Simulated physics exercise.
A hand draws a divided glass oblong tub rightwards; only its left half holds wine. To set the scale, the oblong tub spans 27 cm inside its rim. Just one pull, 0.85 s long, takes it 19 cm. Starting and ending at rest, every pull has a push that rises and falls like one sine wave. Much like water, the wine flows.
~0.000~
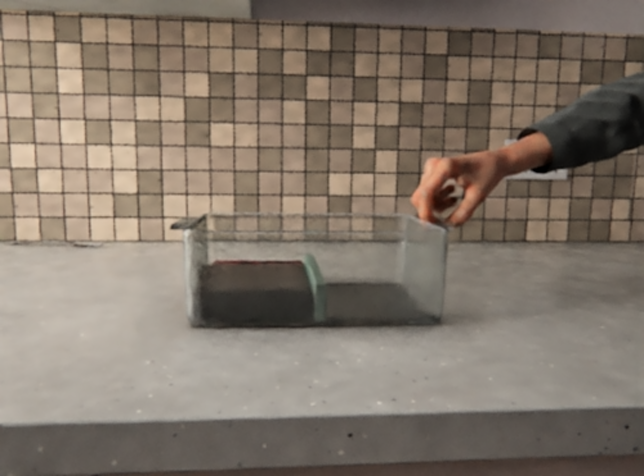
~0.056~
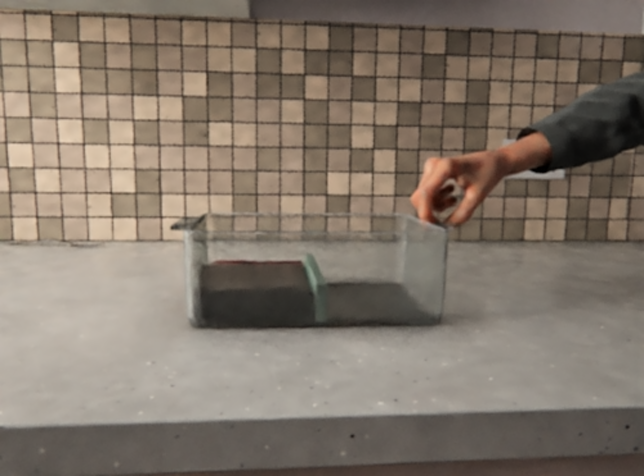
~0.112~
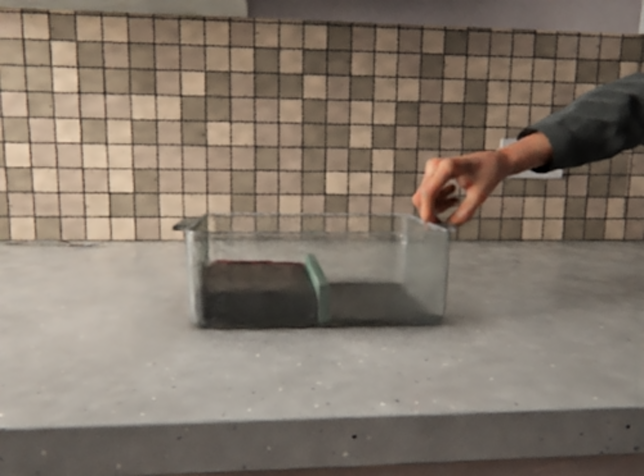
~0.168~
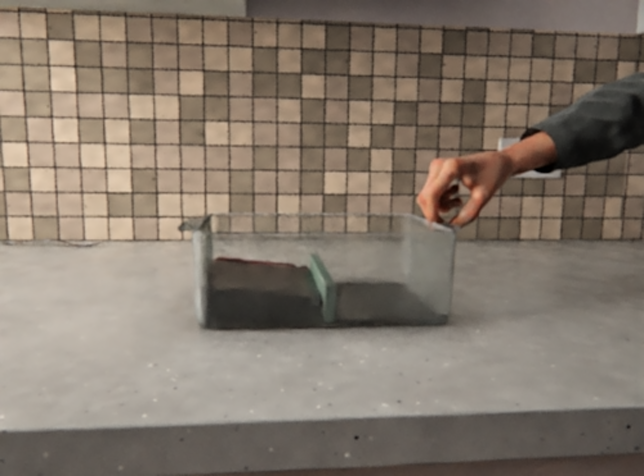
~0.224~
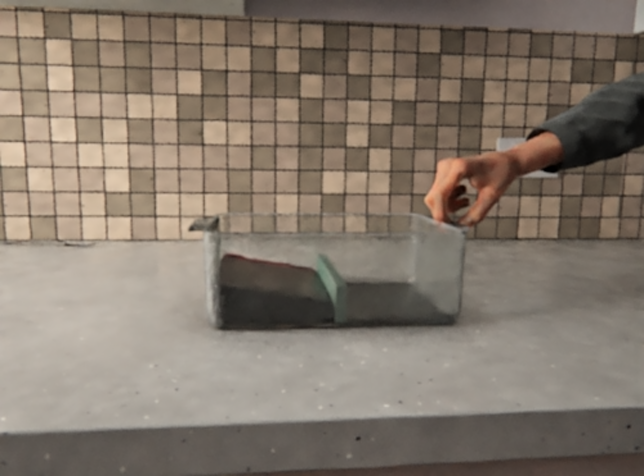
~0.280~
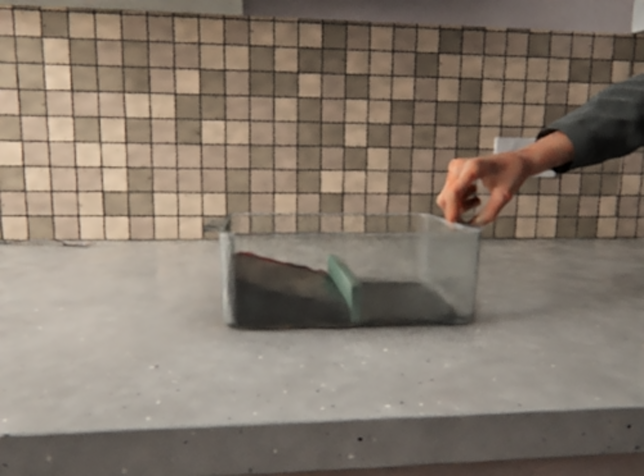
The footage shows a hand gripping the right rim of a divided glass tub with dark liquid in its left half; after staying still briefly, the hand draws the tub rightwards, and the liquid slopes up toward the left wall.
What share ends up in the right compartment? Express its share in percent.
Roughly 10 per cent ends up there.
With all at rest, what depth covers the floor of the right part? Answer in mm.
Roughly 4 millimetres.
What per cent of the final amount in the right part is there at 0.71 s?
It comes to something like 70 per cent at that moment.
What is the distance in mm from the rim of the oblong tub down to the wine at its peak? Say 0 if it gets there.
About 45 mm.
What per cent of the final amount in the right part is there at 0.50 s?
Roughly 0 per cent.
Then, 0.50 s in, it has gone 13 cm; 0 per cent is on the right side and 0 is out of the oblong tub.
Then, 0.71 s in, it has gone 18 cm; 7 per cent is on the right side and 0 is out of the oblong tub.
Then, 0.93 s in, it has gone 19 cm; 8 per cent is on the right side and 0 is out of the oblong tub.
Then, 1.14 s in, it has gone 19 cm; 8 per cent is on the right side and 0 is out of the oblong tub.
Finally, 10 per cent is on the right side and 0 is out of the oblong tub.
